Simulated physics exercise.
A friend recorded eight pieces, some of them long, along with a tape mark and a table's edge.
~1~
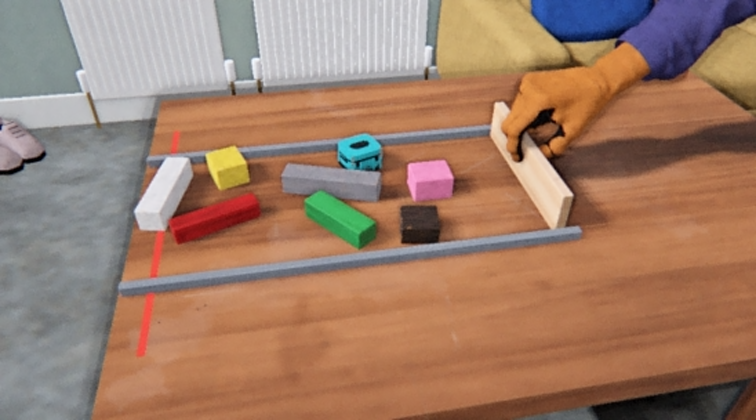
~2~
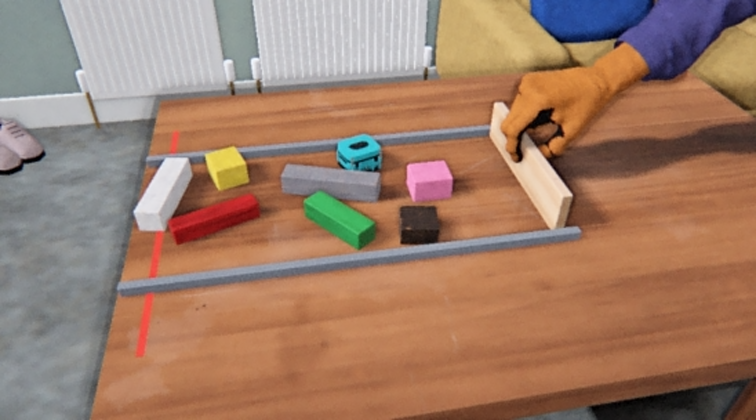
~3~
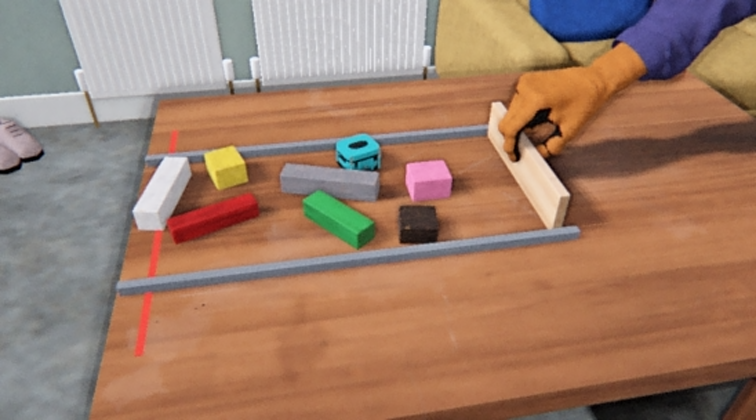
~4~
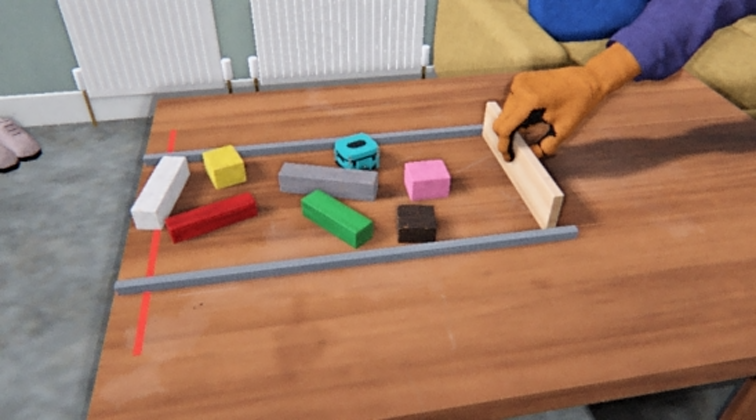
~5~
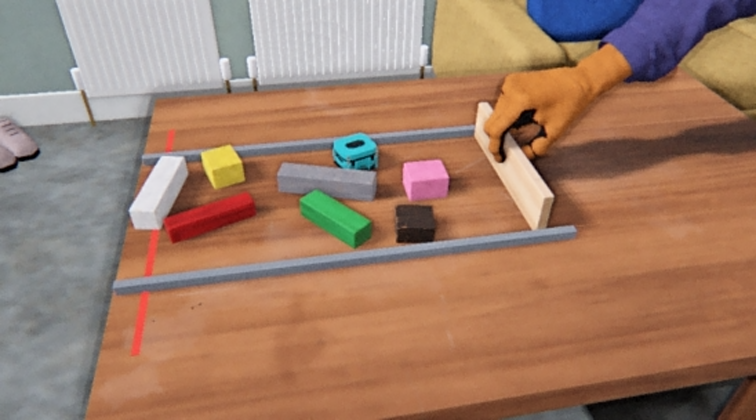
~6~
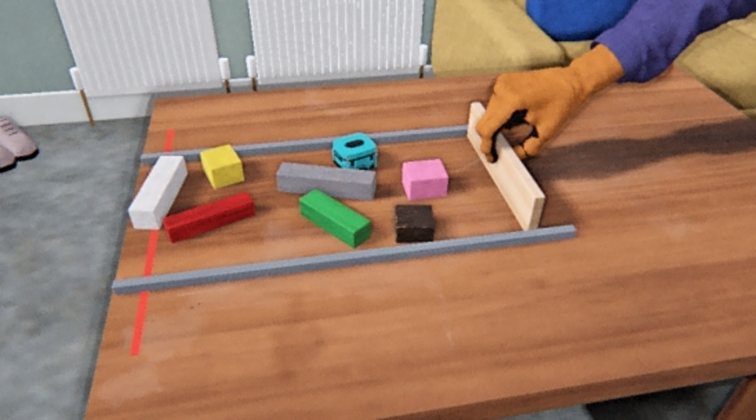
A gloved hand slides a wooden board slightly left across a table toward scattered colored blocks.
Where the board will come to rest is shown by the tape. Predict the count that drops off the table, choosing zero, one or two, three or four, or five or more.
The count that drops off is five or more.
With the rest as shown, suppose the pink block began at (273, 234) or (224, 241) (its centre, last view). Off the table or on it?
Goes off the edge; goes off the edge.
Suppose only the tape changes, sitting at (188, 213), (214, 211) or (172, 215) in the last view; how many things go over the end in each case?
Down on the floor: 4, 3 and 5.
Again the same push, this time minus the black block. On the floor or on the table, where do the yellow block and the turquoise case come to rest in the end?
The yellow block would go down, and the turquoise case would remain on top.
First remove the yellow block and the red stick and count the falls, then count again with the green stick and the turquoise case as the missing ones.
The number is 3 for the first case and 3 for the second.
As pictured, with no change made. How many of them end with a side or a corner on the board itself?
Total: 3.
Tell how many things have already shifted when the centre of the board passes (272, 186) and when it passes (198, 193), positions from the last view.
At first I count 8, and then 8.
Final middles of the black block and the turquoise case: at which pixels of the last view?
You'll find the black block at roughly (125, 259) and the turquoise case at roughly (142, 172).
Early on, none off yet; white bar at rest near (160, 190); red stick at rest near (210, 217); yellow block at rest near (222, 166).
A while later, none off yet; white bar on its side near (113, 229); red stick travelled about its own width near (155, 229); yellow block travelled about its own width near (168, 166).
Finally, the number that fall off is five or more; lost, green stick, grey bar, yellow block, red stick and white bar.
